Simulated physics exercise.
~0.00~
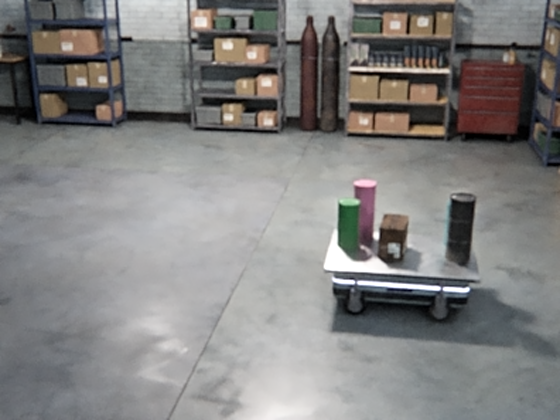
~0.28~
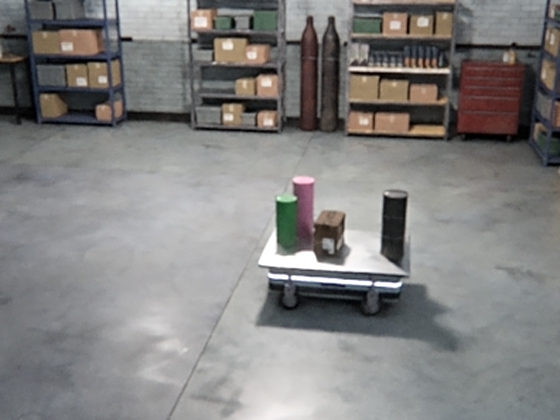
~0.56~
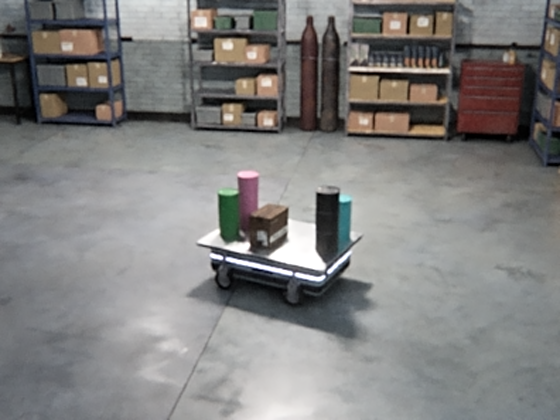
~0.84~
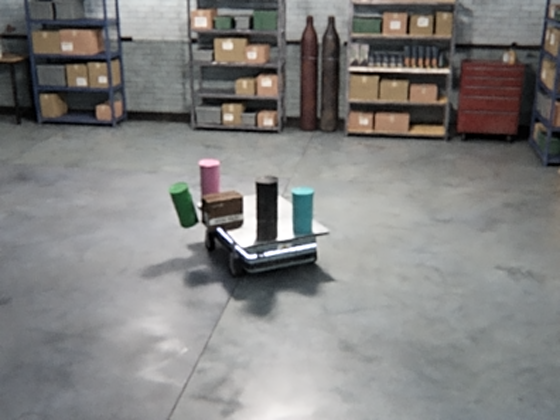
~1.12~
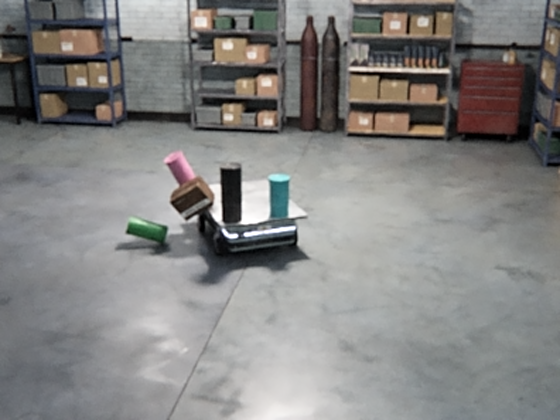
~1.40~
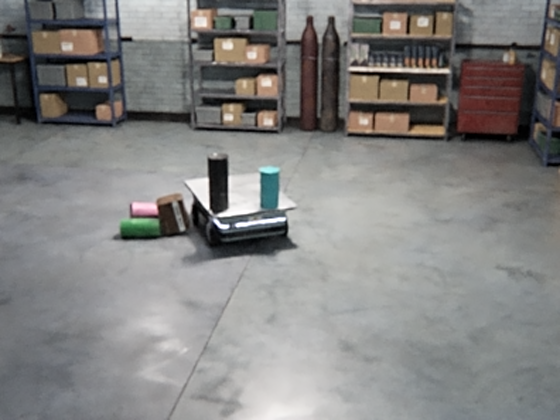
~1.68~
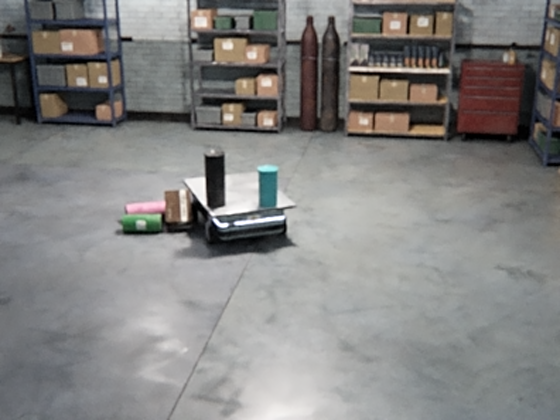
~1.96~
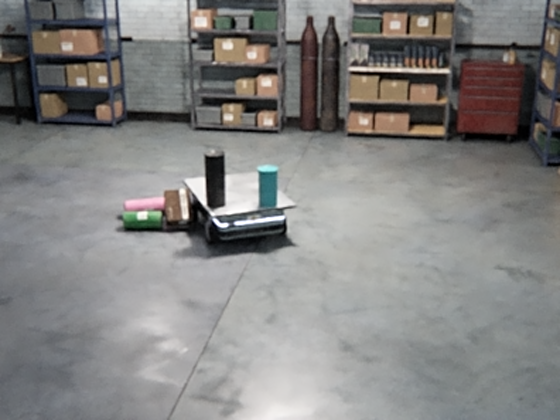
In a workshop with stocked shelves, a flat cart carrying canisters and a brown box rolled left and turned, spilling the green canister, then the pink one and the box, before stopping beside them with the black and turquoise canisters still upright aboard.
